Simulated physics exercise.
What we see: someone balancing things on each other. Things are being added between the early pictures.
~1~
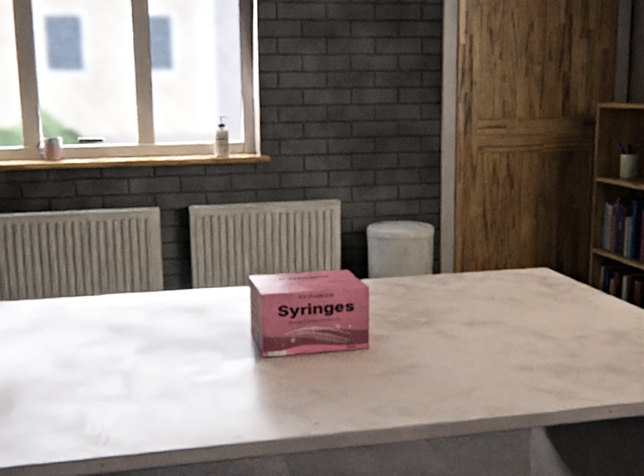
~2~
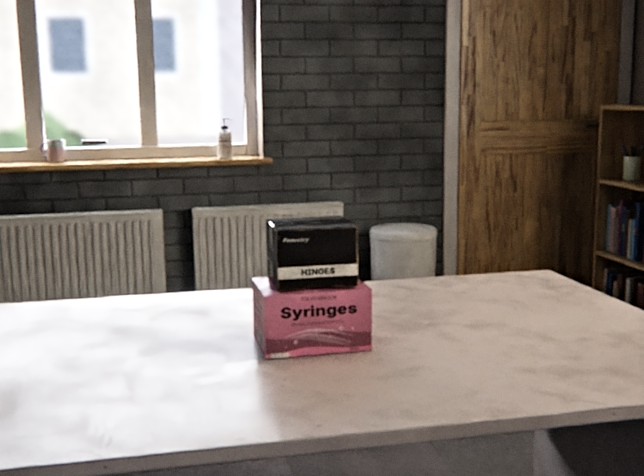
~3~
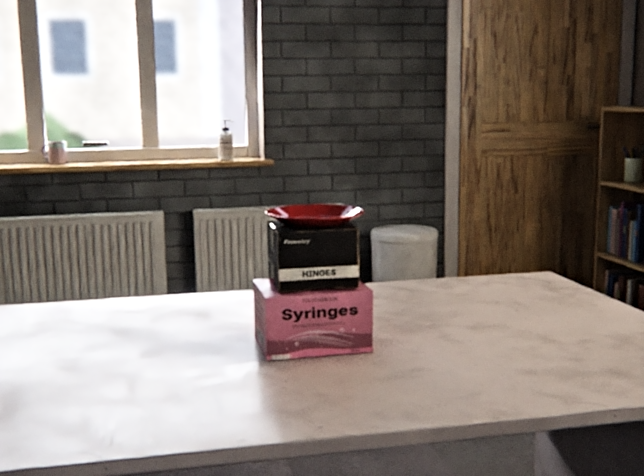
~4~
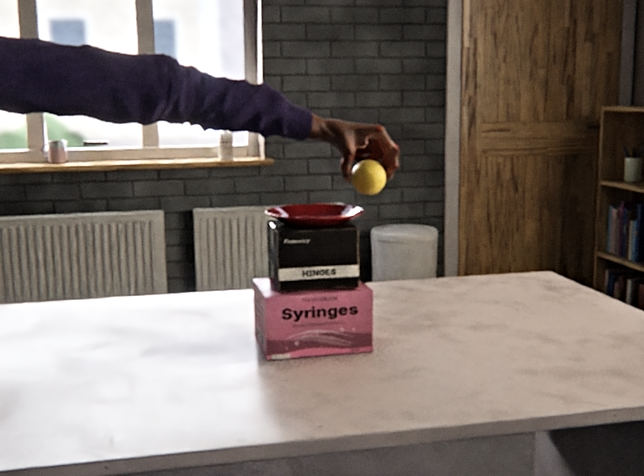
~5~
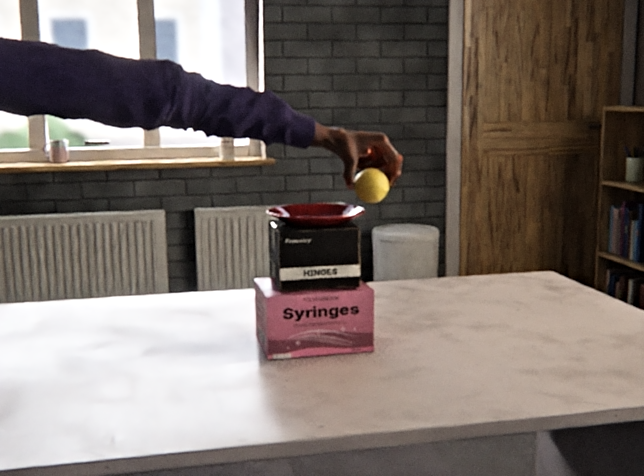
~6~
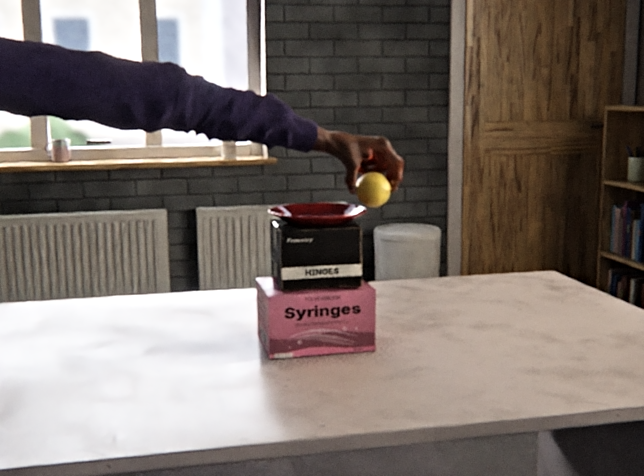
Someone added a black box and then a red plate onto a pink syringes box, then reached in from the left and lowered a yellow lemon slightly to the plate's right edge, still gripping it.
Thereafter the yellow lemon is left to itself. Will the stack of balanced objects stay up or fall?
The stack falls.
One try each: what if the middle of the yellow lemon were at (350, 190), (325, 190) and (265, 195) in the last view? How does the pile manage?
Try 1: Stable. Try 2: Stable. Try 3: Falls over.
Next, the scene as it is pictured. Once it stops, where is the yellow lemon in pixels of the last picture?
It ends near (412, 317).
Then, 0.30 s after the last picture, yellow lemon now fallen.
Then, 0.40 s after the last picture, things are still on the move.
Then, 1.10 s after the last picture, nothing new.
At rest, fallen, yellow lemon; the other 3 in place. Seen from the same camera at the end, yellow lemon near (412, 317). The pile comes apart.
